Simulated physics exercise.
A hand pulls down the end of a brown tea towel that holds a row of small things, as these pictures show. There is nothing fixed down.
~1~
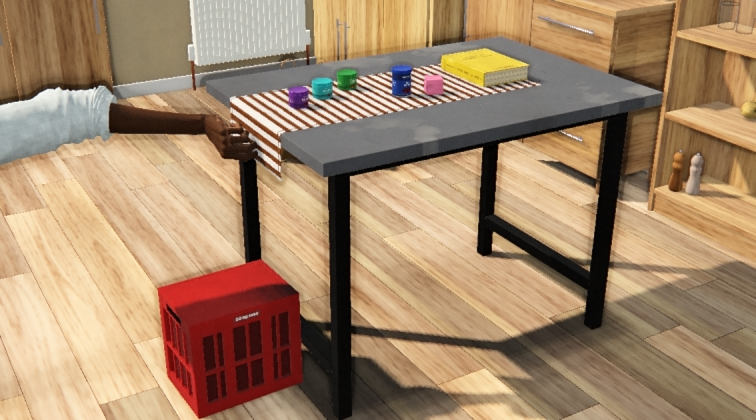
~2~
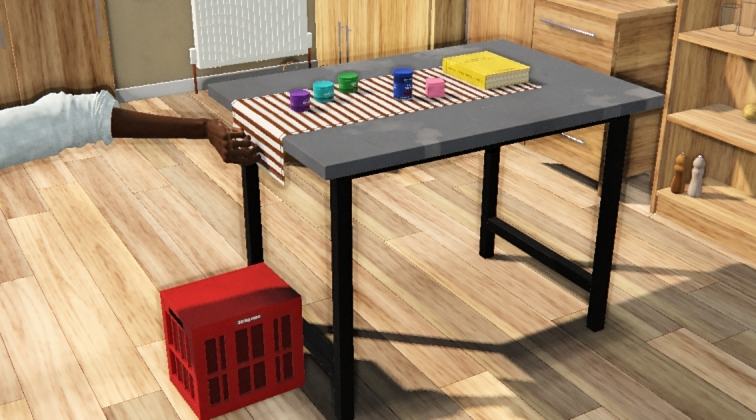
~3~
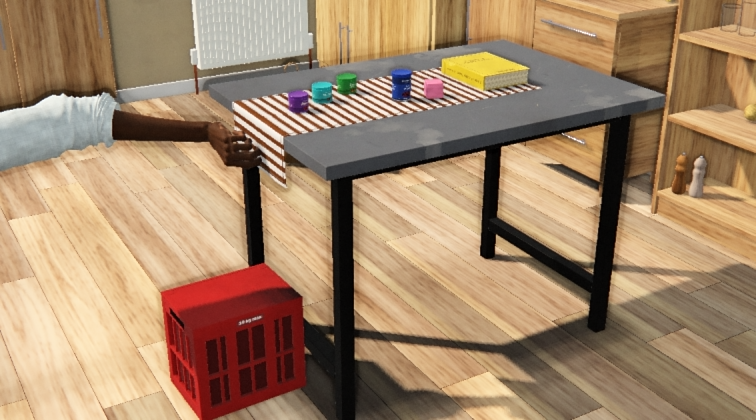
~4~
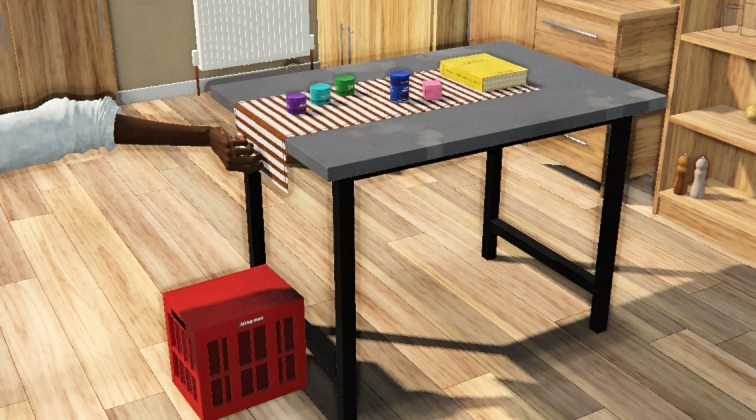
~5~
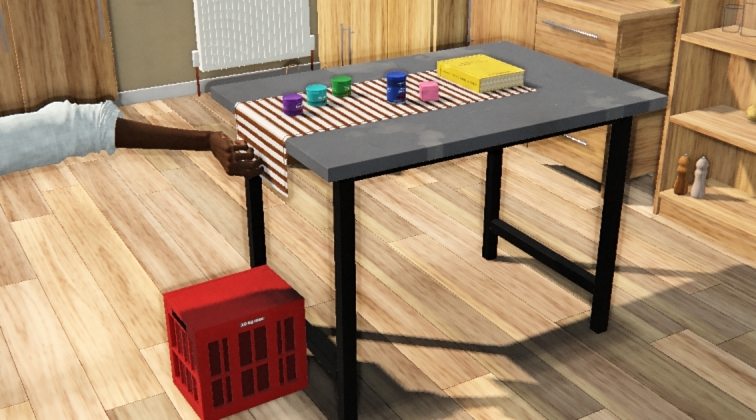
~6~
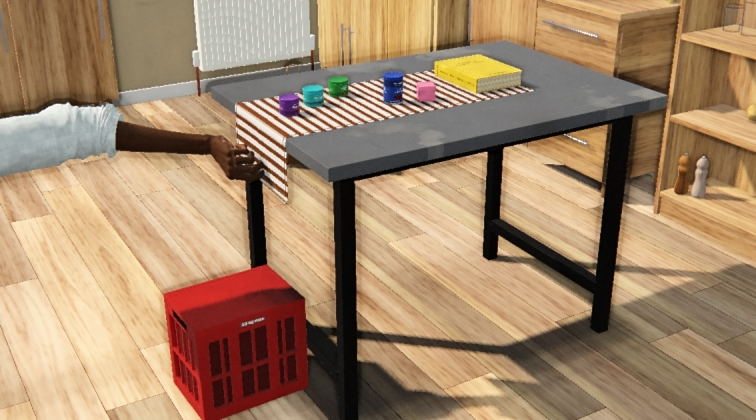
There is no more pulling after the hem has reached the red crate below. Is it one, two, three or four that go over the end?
It is three.
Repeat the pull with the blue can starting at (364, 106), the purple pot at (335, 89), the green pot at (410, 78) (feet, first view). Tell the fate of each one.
In the end the blue can is no longer on top, the purple pot is no longer on top, and the green pot is still on top.
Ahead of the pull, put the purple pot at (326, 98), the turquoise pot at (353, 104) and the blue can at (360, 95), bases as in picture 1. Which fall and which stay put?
Of the three, the purple pot ends off the top, the turquoise pot ends off the top and the blue can ends off the top.
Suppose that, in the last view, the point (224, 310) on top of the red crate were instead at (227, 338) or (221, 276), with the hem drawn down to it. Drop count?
If so, 4 and 2.
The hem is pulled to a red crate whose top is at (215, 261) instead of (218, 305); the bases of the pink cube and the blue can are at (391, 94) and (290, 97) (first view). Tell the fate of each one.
The pink cube? Safe. The blue can? Lost.
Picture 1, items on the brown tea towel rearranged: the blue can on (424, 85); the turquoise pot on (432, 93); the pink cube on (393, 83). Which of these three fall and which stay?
Blue can kept, turquoise pot kept, pink cube kept.
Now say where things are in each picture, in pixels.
In the first picture, hem (282, 181); purple pot (298, 90); turquoise pot (322, 81); green pot (347, 72); blue can (402, 68); pink cube (434, 77); top of the crate (218, 305).
In the second picture, hem (284, 185); purple pot (300, 93).
In the third picture, hem (287, 188); turquoise pot (322, 85).
In the fourth picture, hem (288, 193); green pot (345, 78); top of the crate (223, 309).
In the fifth picture, hem (289, 198); blue can (397, 74).
In the sixth picture, hem (288, 202); purple pot (289, 97); turquoise pot (313, 88); green pot (338, 79); blue can (393, 75); pink cube (426, 84).
A little later, hem near (264, 259); purple pot and turquoise pot gone.
Next, hem on the crate; purple pot, turquoise pot and green pot gone.
When it is over, hem on the crate; purple pot, turquoise pot and green pot gone. Over the edge go three.
